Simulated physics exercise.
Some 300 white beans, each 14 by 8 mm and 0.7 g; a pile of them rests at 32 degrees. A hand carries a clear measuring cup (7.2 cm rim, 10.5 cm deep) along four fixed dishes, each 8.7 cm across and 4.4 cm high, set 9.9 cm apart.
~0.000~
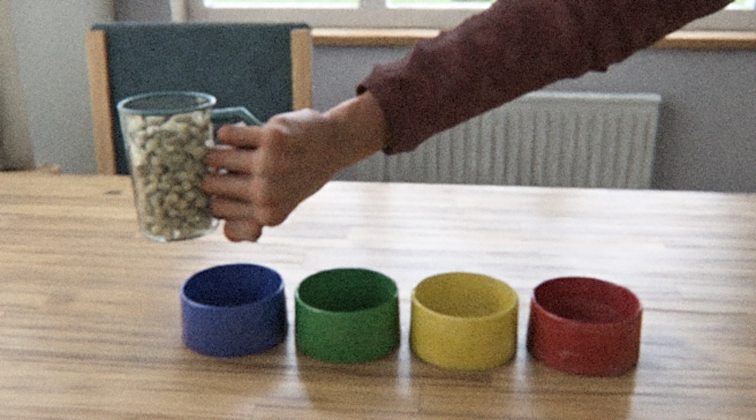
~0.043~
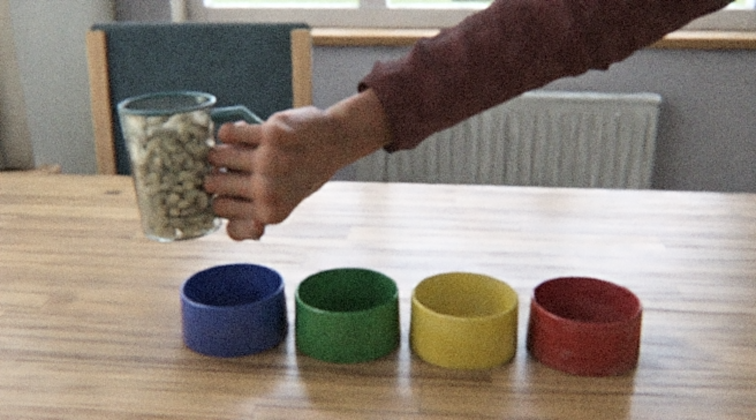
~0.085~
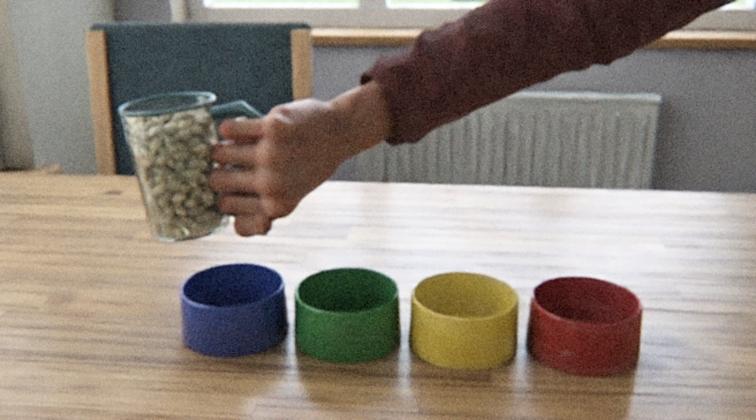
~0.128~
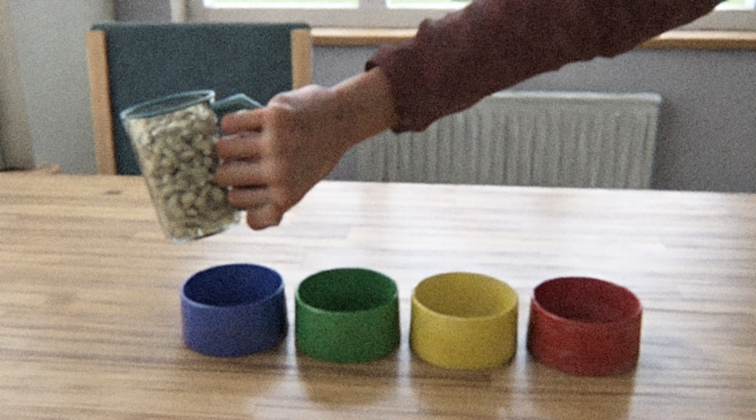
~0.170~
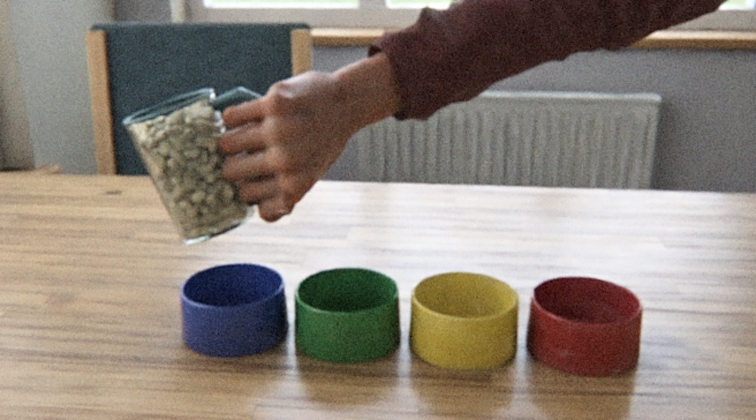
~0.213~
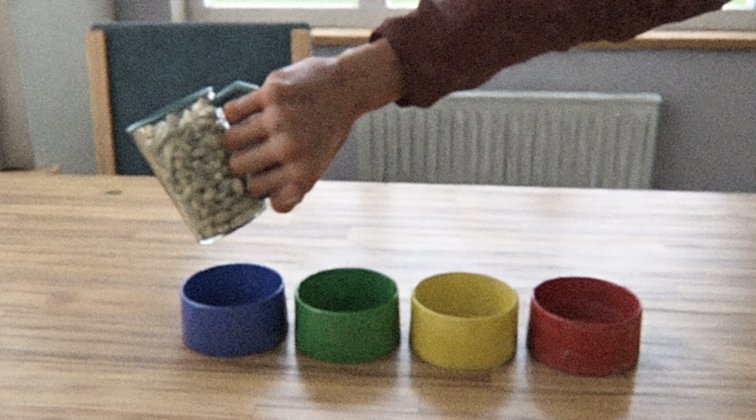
The clip opens with a hand holding a clear cup of pale beans upright above a wooden table, behind a row of blue, green, yellow and red dishes. The hand barely moves at first, then steadily tilts the cup leftward while shifting it slightly right, the beans still inside.
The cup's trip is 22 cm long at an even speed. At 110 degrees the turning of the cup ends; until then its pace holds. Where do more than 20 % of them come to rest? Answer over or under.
Red under, blue over, green over, yellow under, counter under.
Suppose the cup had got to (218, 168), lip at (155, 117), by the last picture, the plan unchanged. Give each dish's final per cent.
Red 0; blue 0; green 90; yellow 0.
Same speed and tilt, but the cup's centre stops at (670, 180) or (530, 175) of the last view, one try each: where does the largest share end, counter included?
The winner: Blue; blue.
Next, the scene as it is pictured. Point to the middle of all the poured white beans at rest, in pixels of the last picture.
At about (267, 311).
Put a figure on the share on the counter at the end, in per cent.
Roughly 10 per cent.
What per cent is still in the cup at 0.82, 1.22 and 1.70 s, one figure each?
In turn: 75, 30, 10.
After 0.82 s, tilt 110 degrees; cup holds 75 %, blue 20 %.
After 1.22 s, tilt 110 degrees; cup holds 30 %, blue 50 %, green 10 %.
After 1.70 s, tilt 110 degrees; cup holds 10 %, blue 50 %, green 30 %.
At rest (2.6 s), red 0 %, blue 50 %, green 40 %, yellow 0 %, counter 10 %.
